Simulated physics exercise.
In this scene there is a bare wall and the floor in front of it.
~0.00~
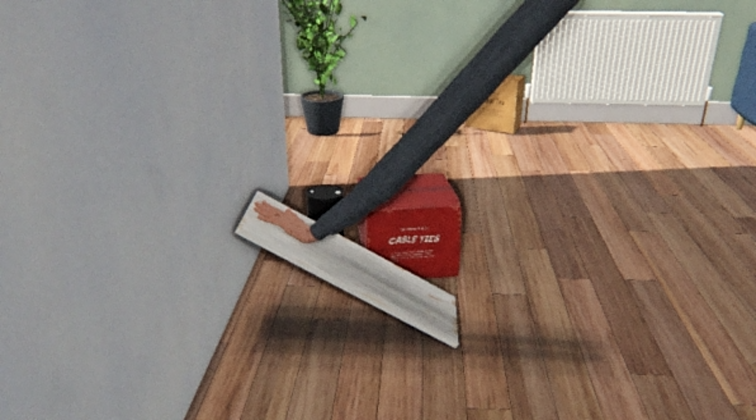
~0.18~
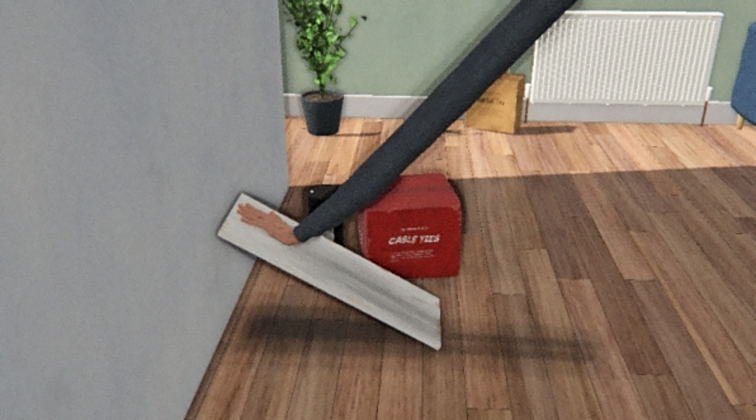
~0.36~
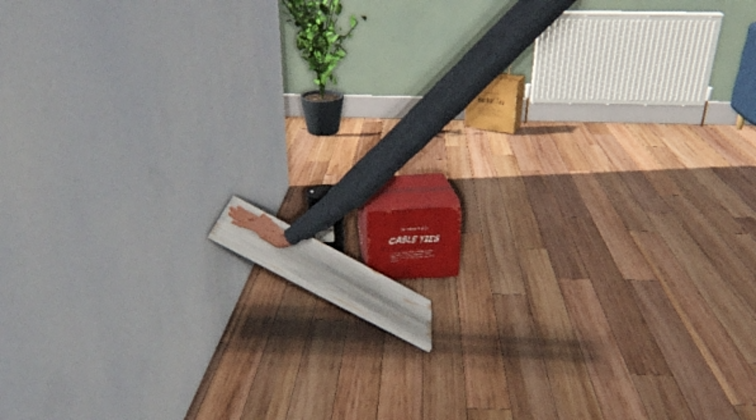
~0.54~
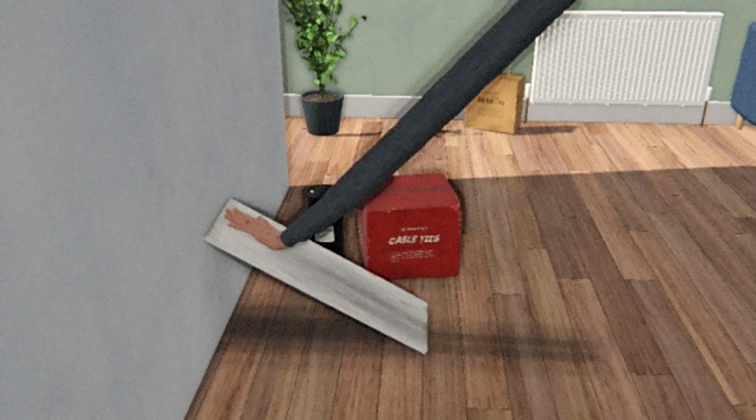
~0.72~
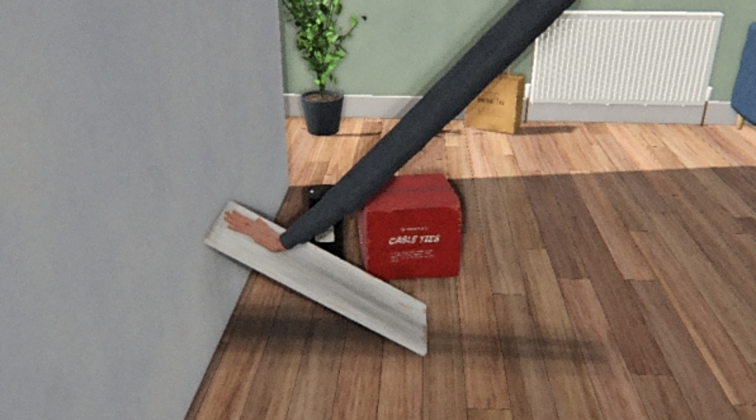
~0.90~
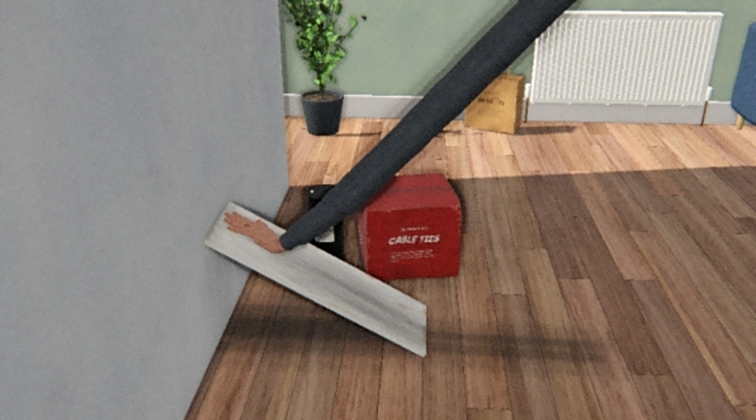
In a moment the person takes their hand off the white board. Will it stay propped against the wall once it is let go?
No, most likely it slithers down.
After 1.20 s, white board leaning 12° more than when let go near (334, 296).
After 1.30 s, white board leaning 30° more than when let go near (341, 327).
At rest (2.2 s), moved from the start, white board; the other 2 in place. Seen from the same camera at the end, white board near (342, 327). The board slips out.
